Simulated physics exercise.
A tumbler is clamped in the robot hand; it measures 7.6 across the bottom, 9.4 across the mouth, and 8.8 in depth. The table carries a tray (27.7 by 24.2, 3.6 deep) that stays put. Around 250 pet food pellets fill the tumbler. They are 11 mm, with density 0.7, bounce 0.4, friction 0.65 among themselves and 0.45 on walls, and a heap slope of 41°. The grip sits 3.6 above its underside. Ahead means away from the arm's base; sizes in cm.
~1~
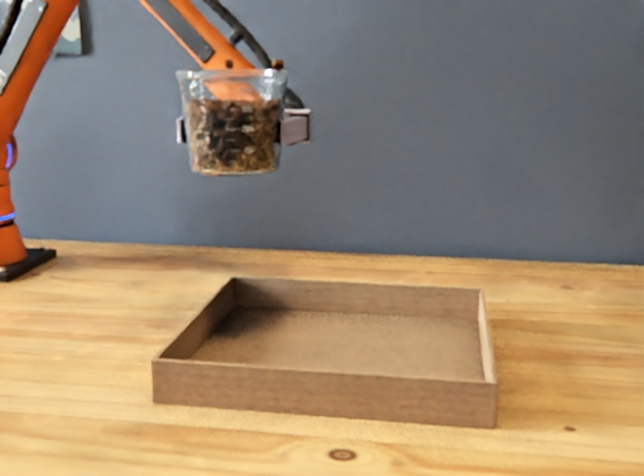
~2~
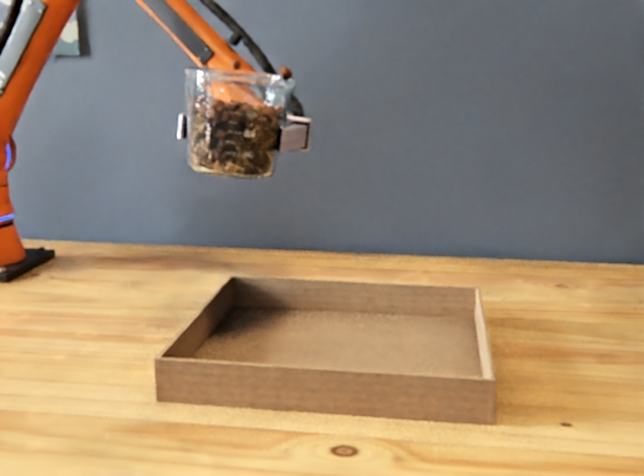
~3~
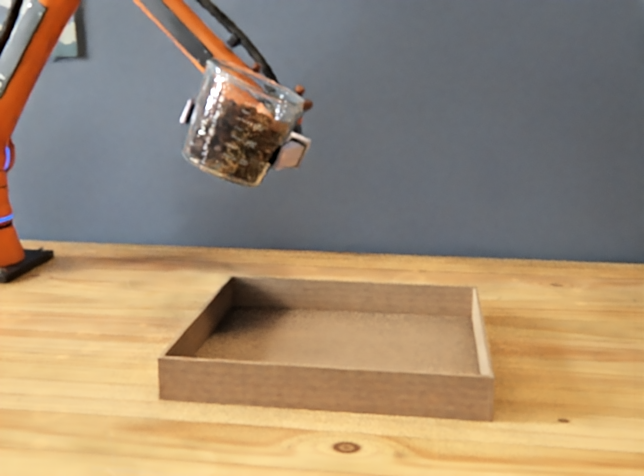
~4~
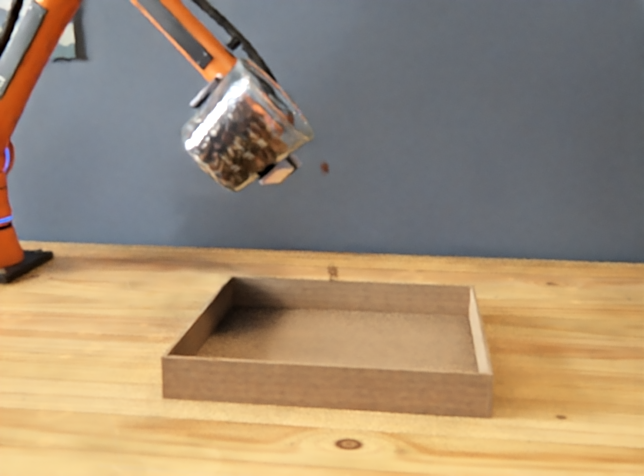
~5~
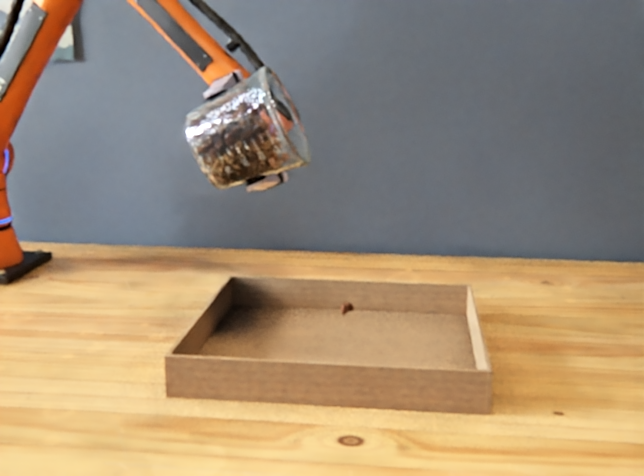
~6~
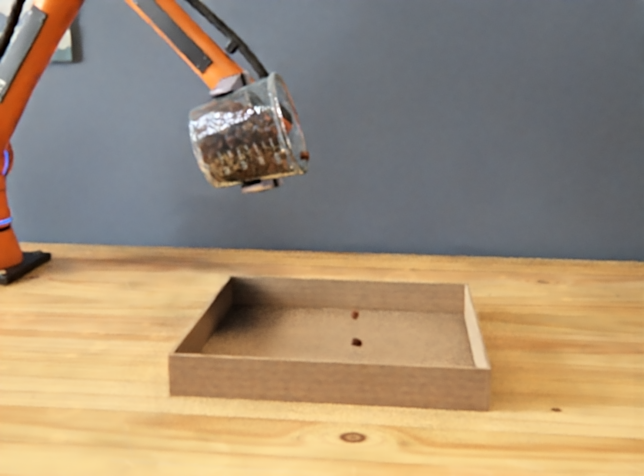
The footage shows an orange robot arm tilting a clear tumbler of brown pellets forward, to the right, above a shallow tray on a wooden table, as a couple of pellets drop into the tray and most stay inside.
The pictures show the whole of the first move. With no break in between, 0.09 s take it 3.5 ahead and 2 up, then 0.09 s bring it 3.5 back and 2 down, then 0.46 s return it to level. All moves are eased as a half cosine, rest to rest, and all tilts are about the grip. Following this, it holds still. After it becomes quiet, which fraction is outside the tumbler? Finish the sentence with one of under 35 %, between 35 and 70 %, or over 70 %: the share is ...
The share is over 70 %.
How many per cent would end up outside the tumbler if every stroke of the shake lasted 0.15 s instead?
Roughly 25 percent then.
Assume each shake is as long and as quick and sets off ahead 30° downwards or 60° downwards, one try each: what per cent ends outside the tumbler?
Roughly 25 per cent, then 10 per cent.
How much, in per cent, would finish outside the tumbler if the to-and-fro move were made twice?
I'd expect something close to 90 per cent.
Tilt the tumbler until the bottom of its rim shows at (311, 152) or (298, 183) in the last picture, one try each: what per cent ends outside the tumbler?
Estimates in order: 45 % and 100 %.
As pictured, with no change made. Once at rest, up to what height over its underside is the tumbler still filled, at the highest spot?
Height at rest: About 4.0 centimetres.
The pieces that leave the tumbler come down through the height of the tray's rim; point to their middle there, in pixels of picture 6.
Estimated centre near (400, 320) in pixels.
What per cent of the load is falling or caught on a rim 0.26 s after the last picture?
Around 76 per cent of the load.
Then, 0.26 s on, tilted 68° forward, highest piece 22 above the table; 58 in the tumbler, 3 in the tray, 193 in flight or on a rim.
Then, 0.51 s on, tilted 13° forward, highest piece 24 above the table; 204 in the tray, 47 in the tumbler, 3 on the table or floor.
Then, 0.84 s on, level, highest piece 22 above the table; 204 in the tray, 47 in the tumbler, 3 on the table or floor.
Then, 1.89 s on, level, highest piece 22 above the table; 204 in the tray, 47 in the tumbler, 3 on the table or floor.
In the end, 204 in the tray, 47 in the tumbler, 3 on the table or floor. That is 81 % outside the tumbler.
